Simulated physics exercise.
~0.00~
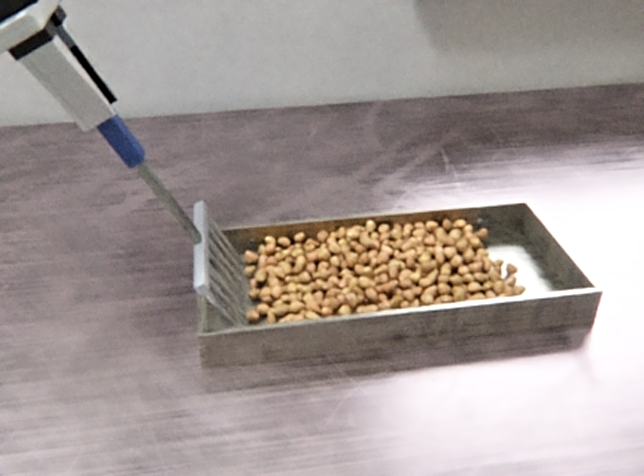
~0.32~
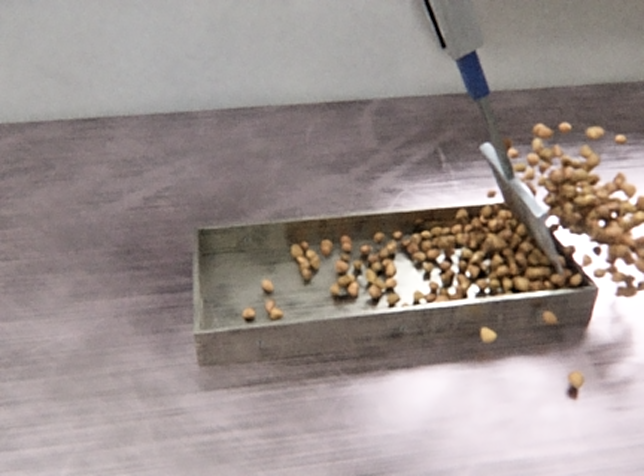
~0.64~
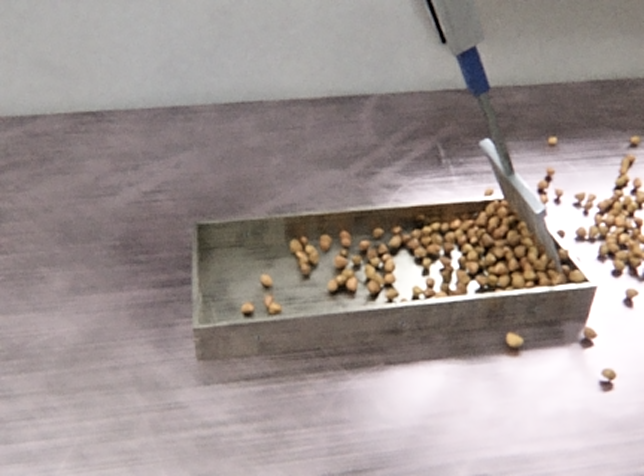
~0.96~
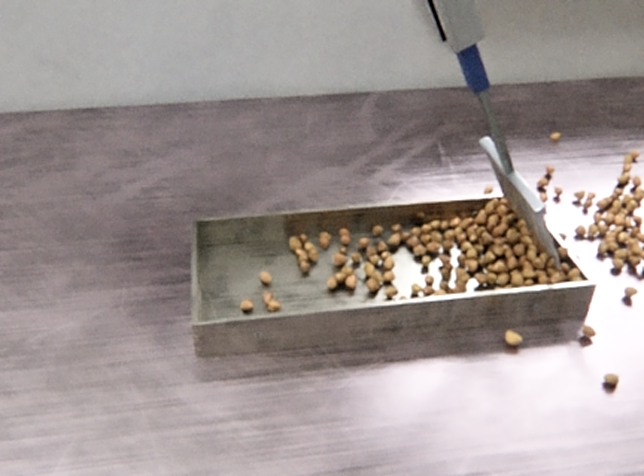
On a brushed metal table against a pale wall, a shallow rectangular tray holds a broad heap of small tan beans. A robot arm holds a comb-like tool with round teeth inside the tray's left end. The comb sweeps to the right through the beans, pushing them toward the far end, and a dense spray flies over the right wall. The tool stops by that wall while the airborne beans drop and scatter across the table. At the end, the tray has stayed put, with beans piled against the still comb, a few stragglers toward the left, and many lying outside.
